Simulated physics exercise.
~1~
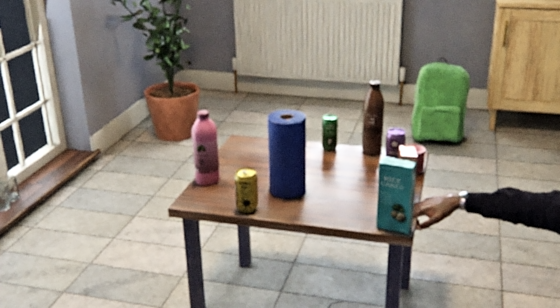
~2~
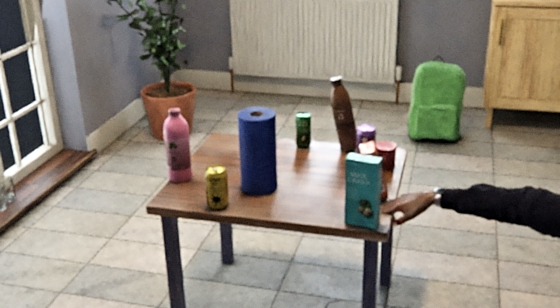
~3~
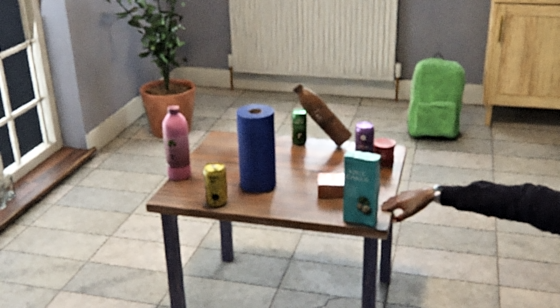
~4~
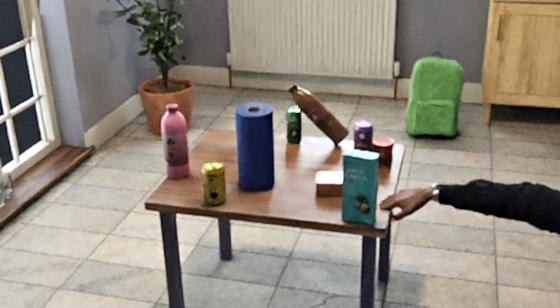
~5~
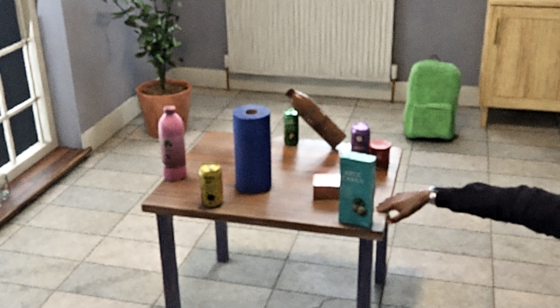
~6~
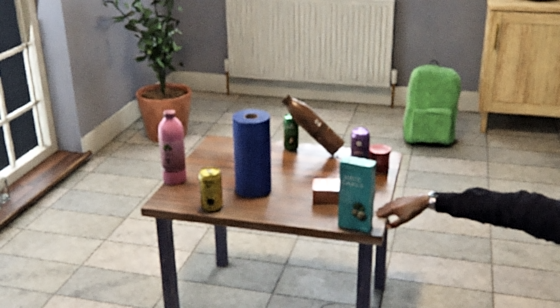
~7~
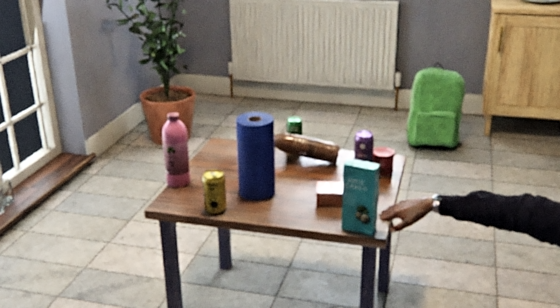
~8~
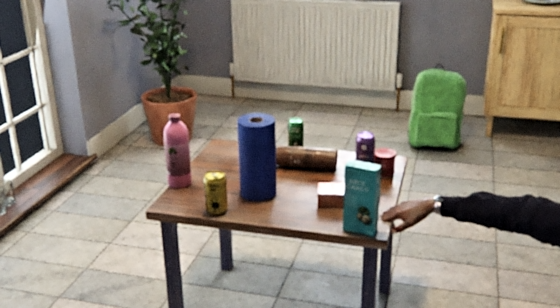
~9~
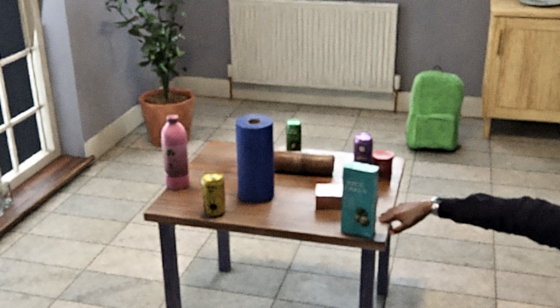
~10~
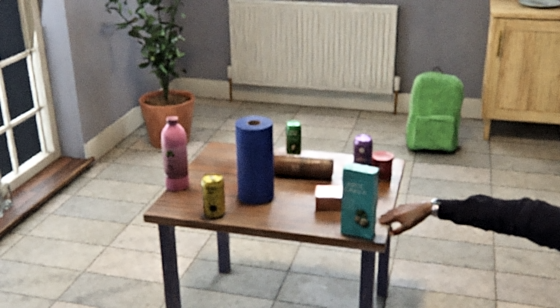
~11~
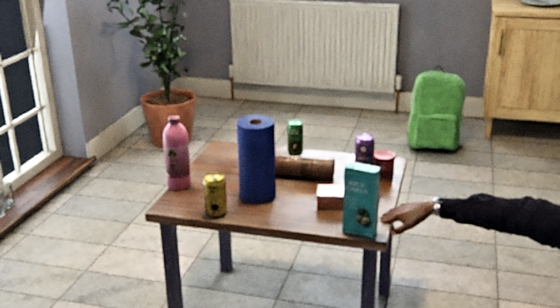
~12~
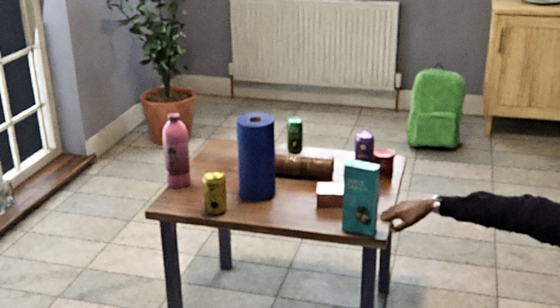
A hand at the right edge of a small wooden table jerked it to the left, and an orange packet tipped over, then the tall brown bottle leaned and toppled onto its side, while the other items stayed standing.
